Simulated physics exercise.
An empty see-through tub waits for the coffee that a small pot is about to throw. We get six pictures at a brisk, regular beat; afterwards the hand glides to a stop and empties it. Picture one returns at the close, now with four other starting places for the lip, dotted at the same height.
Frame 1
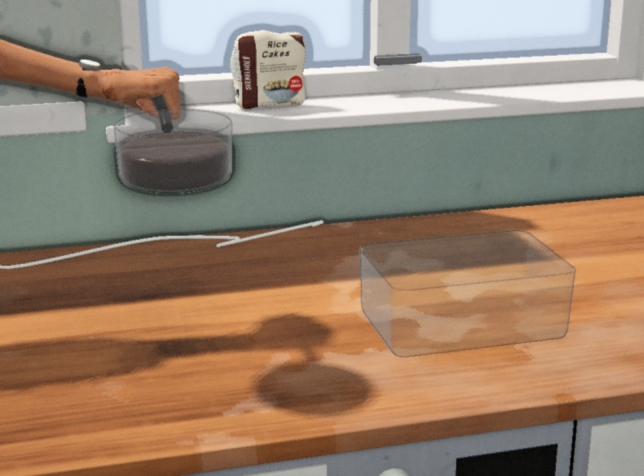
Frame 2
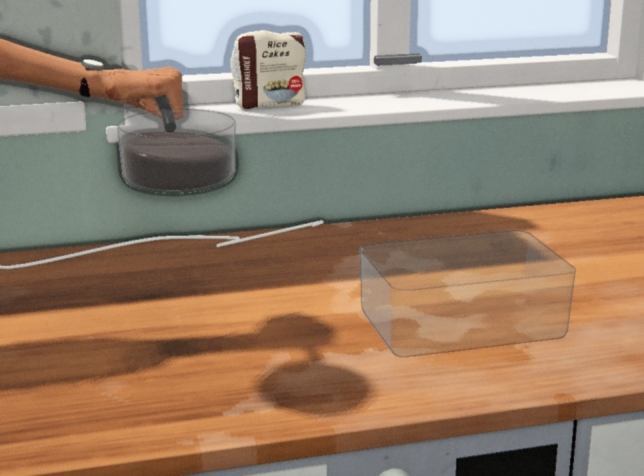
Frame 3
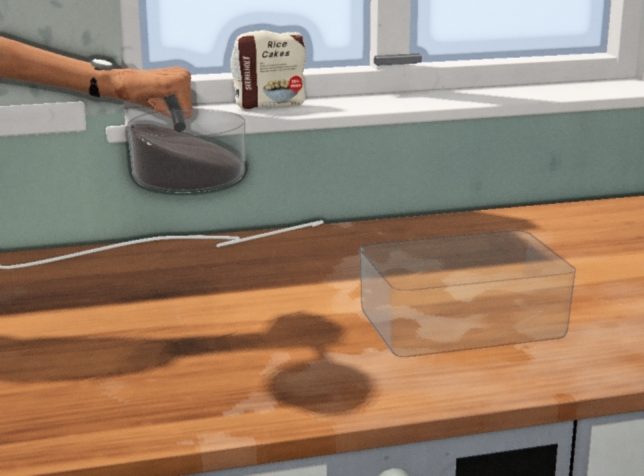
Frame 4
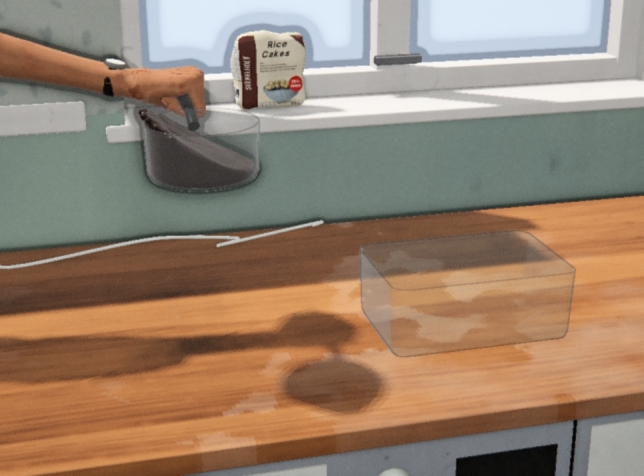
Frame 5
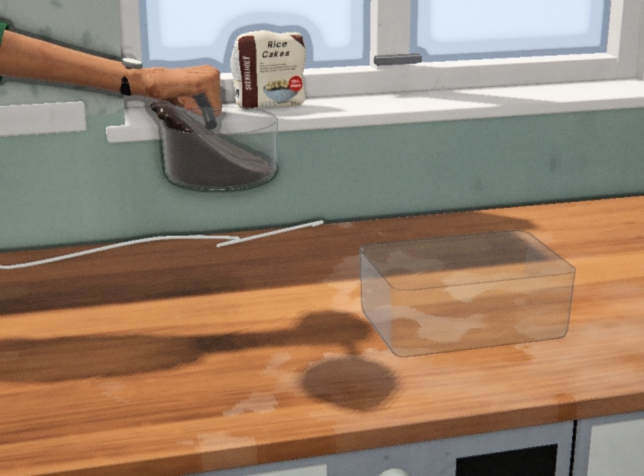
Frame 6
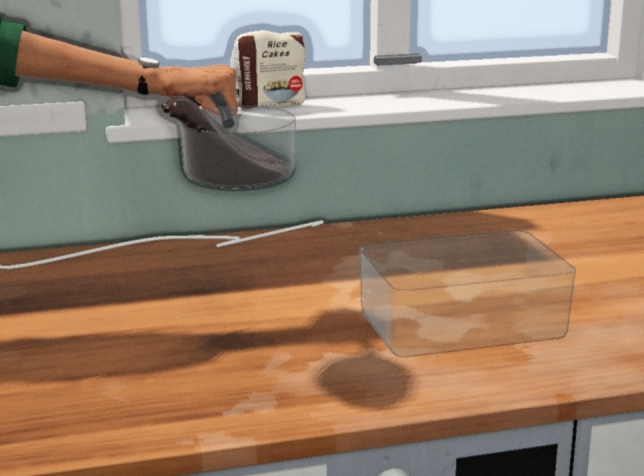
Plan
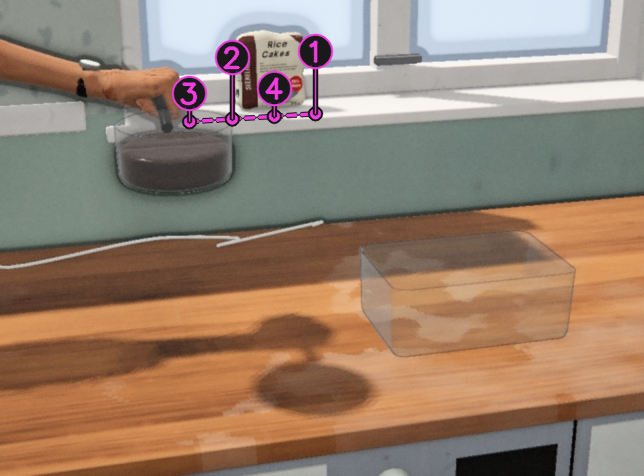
Above a wooden counter, a hand moves a clear pot right as dark liquid sloshes left.
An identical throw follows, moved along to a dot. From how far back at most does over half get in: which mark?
Dot 4.
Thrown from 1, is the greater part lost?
No, that is safe.
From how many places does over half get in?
Two of them.
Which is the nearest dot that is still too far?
2 it is.
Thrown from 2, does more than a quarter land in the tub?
Yes, it does.
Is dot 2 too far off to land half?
Yes.
On the marked copy, 1 at (315, 113); 2 at (232, 119); 3 at (189, 121); 4 at (274, 116).
With 1, about 84 % lands in the tub, 8 % falls short and 8 % goes beside or beyond.
With 2, about 37 % lands in the tub, 58 % falls short and 6 % goes beside or beyond.
With 3, about 18 % lands in the tub, 80 % falls short.
With 4, about 64 % lands in the tub, 28 % falls short and 8 % goes beside or beyond.
